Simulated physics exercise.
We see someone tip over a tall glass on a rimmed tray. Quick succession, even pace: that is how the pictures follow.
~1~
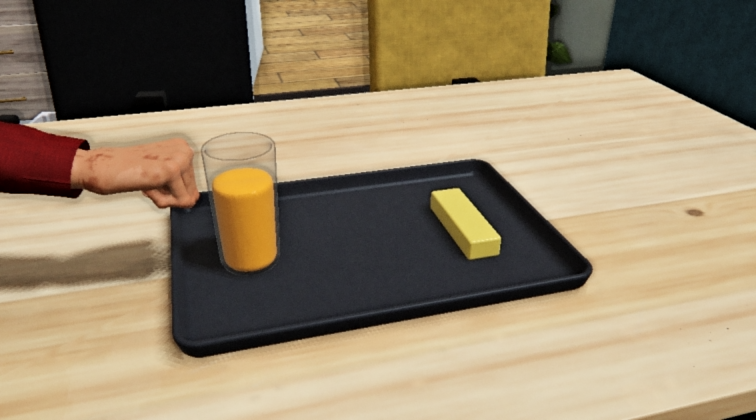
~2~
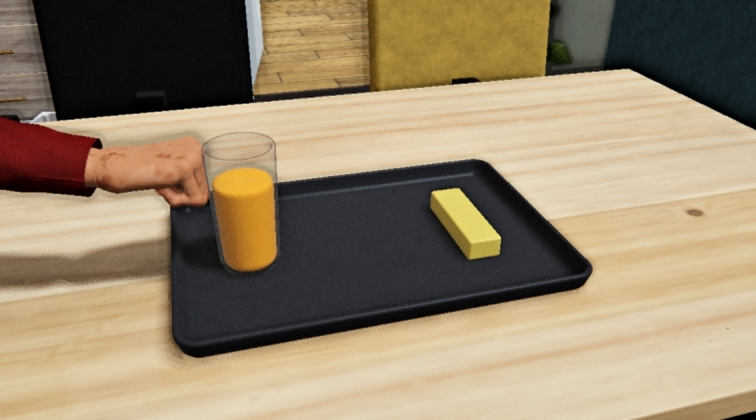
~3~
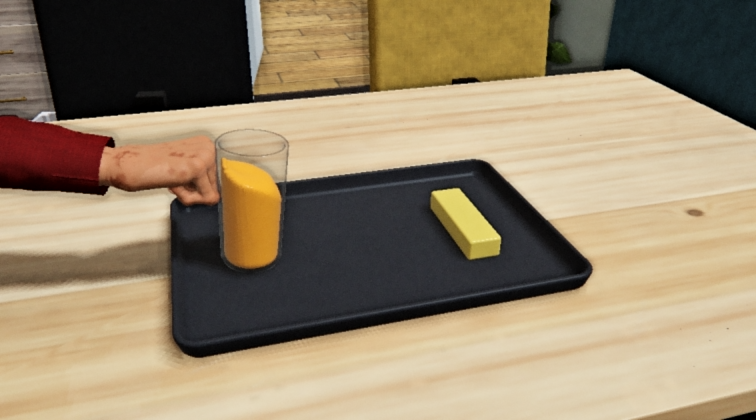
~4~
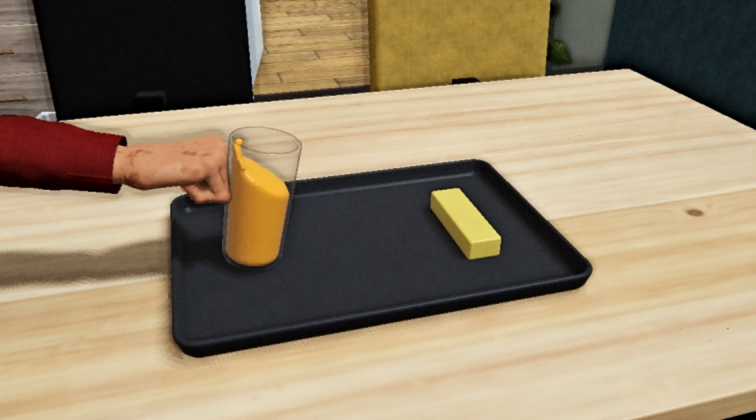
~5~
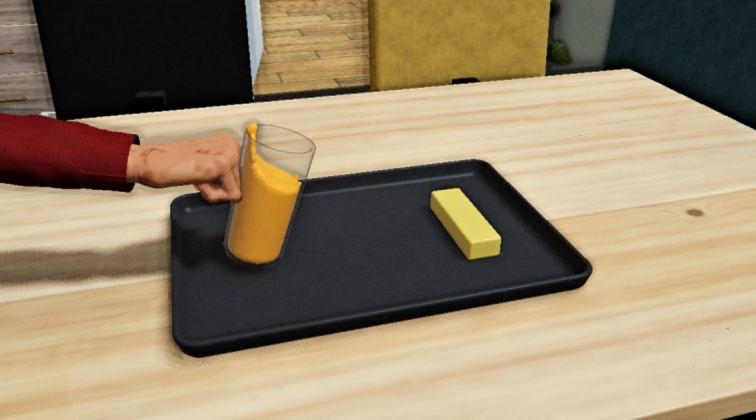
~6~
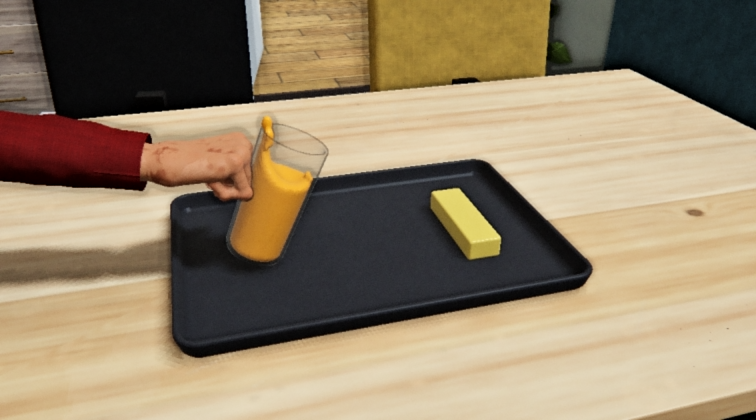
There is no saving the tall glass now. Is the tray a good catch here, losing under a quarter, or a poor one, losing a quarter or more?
A good catch.
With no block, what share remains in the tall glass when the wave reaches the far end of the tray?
About 60 per cent.
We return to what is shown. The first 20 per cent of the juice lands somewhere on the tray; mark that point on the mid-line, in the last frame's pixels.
(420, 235).
A moment on, the tall glass is falling and 100 per cent is in the glass, 0 on the tray and 0 above or beyond its rim.
Next, the tall glass lies on its side and 69 per cent is in the glass, 20 on the tray and 10 above or beyond its rim.
Then the tall glass lies on its side and 38 per cent is in the glass, 42 on the tray and 20 above or beyond its rim.
Later the tall glass lies on its side and 20 per cent is in the glass, 70 on the tray and 10 above or beyond its rim.
In the end 91 per cent is held by tray and glass, 9 is off the tray.
